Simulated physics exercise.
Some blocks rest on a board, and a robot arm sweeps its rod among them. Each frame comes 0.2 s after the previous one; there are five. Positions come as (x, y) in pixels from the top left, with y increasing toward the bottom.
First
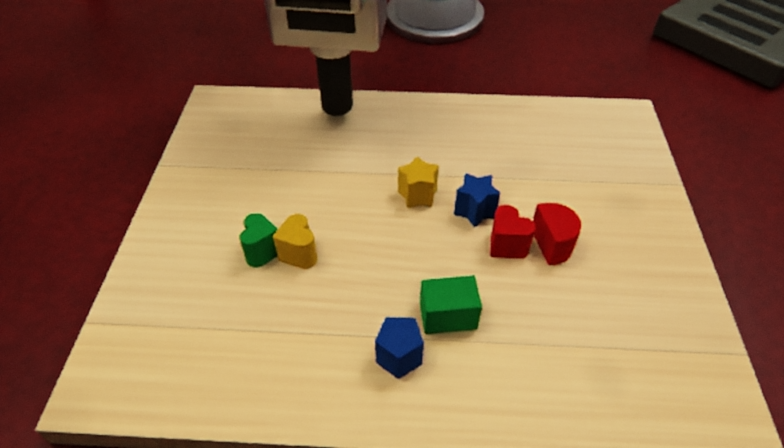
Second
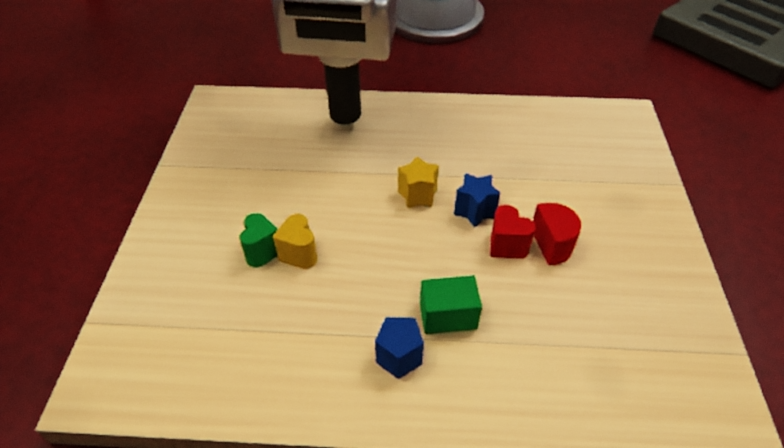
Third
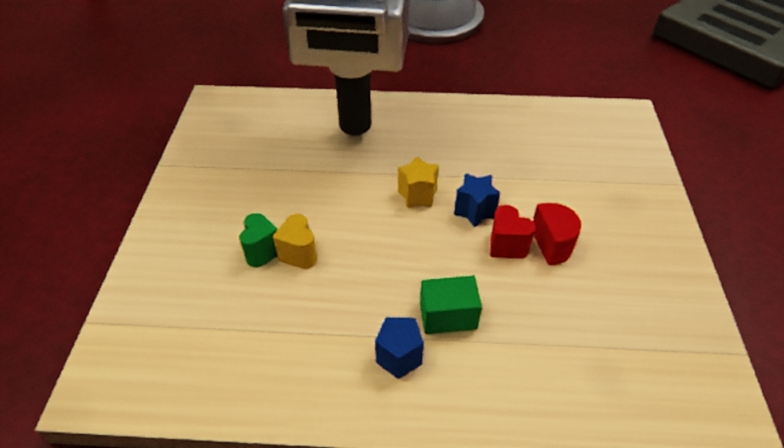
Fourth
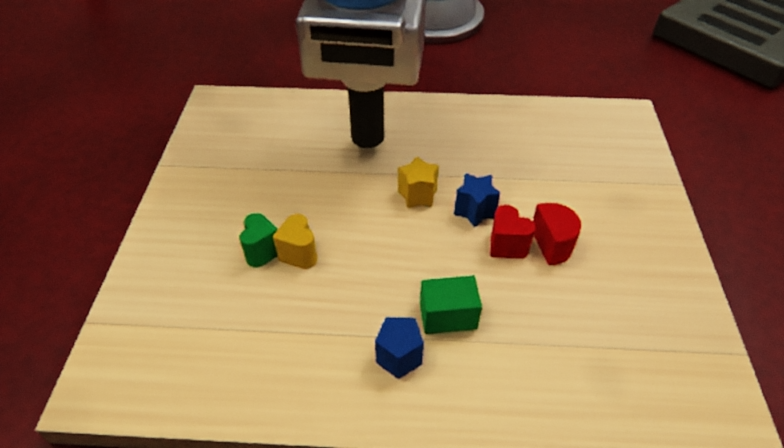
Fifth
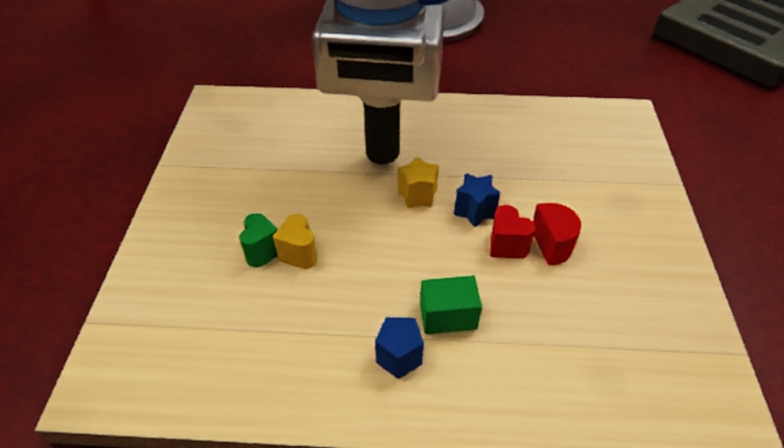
A robot arm with a black rod hangs over the far side of a pale wooden board on a dark red surface, seen from above at an angle. Green and yellow hearts sit at left, yellow and blue stars and two red blocks right of centre, a green block and blue pentagon nearer. The rod glides slowly rightward and nearer, close to the yellow star, while the blocks and camera stay still.
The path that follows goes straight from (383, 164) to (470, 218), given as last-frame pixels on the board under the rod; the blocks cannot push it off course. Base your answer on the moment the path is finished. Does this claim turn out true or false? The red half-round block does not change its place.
The claim holds.
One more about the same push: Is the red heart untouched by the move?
Short answer: No.
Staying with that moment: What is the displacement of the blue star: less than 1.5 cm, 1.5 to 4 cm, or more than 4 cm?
The answer here is from 1.5 to 4 cm.
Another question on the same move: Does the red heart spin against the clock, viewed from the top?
No, I don't think so.
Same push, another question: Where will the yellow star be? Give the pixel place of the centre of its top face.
Roughly at (469, 220).
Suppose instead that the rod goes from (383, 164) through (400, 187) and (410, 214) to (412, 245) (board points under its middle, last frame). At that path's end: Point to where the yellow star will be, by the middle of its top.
It sits at (448, 200).
What follows on the original path. One third of the way, rod at (410, 172); yellow star at (428, 177).
Two thirds of the way, rod at (440, 190); yellow star at (453, 199), turned 25° clockwise; blue star at (488, 193), turned 45° anticlockwise.
At the end, rod at (471, 209); yellow star at (469, 220), turned 50° clockwise; blue star at (509, 199), turned 85° anticlockwise; red heart at (527, 228), turned 30° clockwise; red half-round block not moved.
